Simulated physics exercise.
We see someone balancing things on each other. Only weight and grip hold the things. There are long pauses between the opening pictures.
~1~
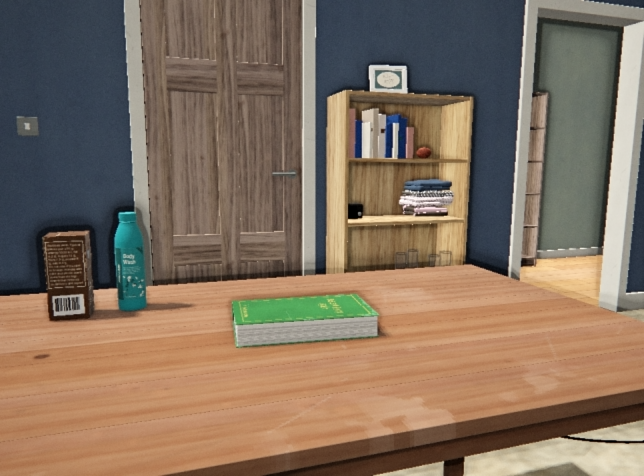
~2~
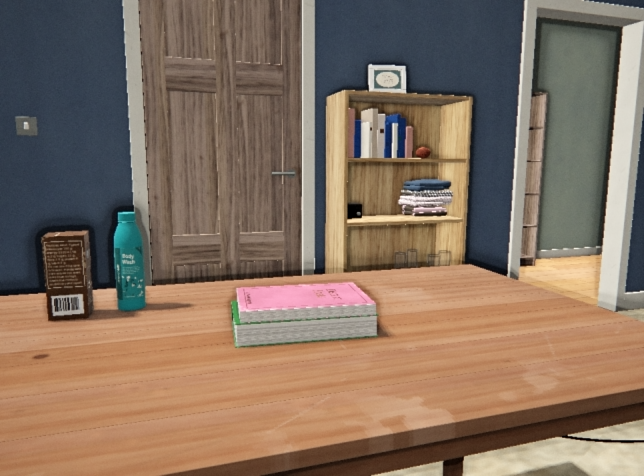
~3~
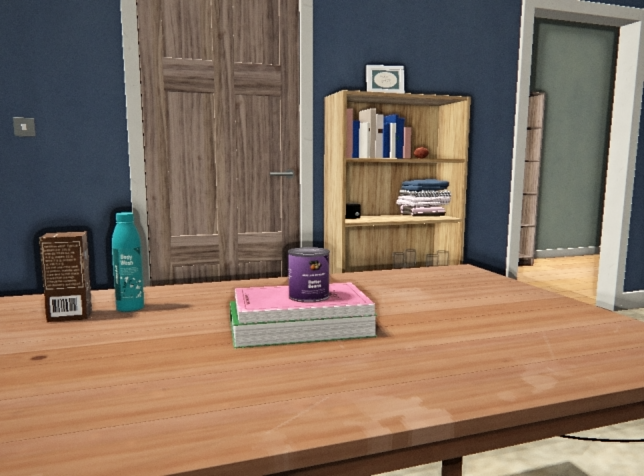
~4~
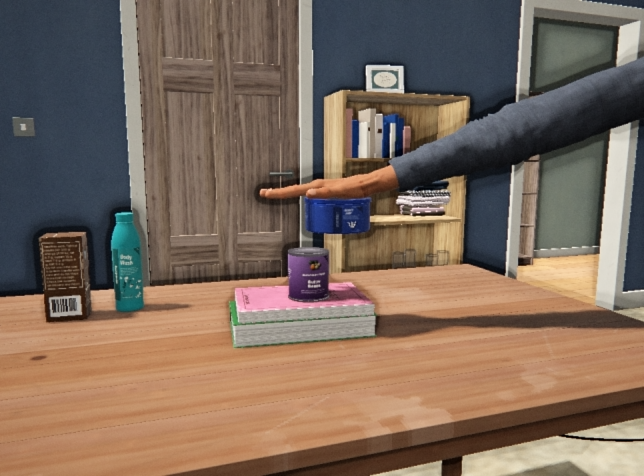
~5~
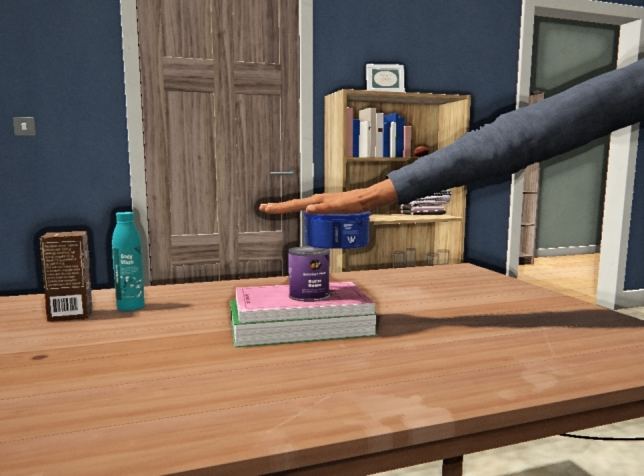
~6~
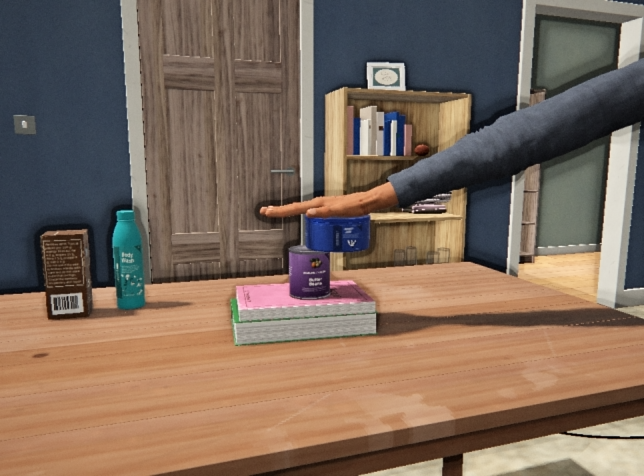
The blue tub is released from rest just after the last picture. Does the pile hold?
Here the pile loses its balance.
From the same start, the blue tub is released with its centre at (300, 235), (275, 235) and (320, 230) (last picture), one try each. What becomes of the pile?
First, it stays up; second, it loses its balance; third, it keeps its balance.
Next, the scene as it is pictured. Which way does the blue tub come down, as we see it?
To the right.
Then, 0.40 s later than the last frame, blue tub now fallen.
Then, 0.60 s later than the last frame, things are still on the move.
When it is over, fallen, blue tub; the other 5 as before. End places, in pixels of the last picture, blue tub near (419, 302). The pile comes apart.
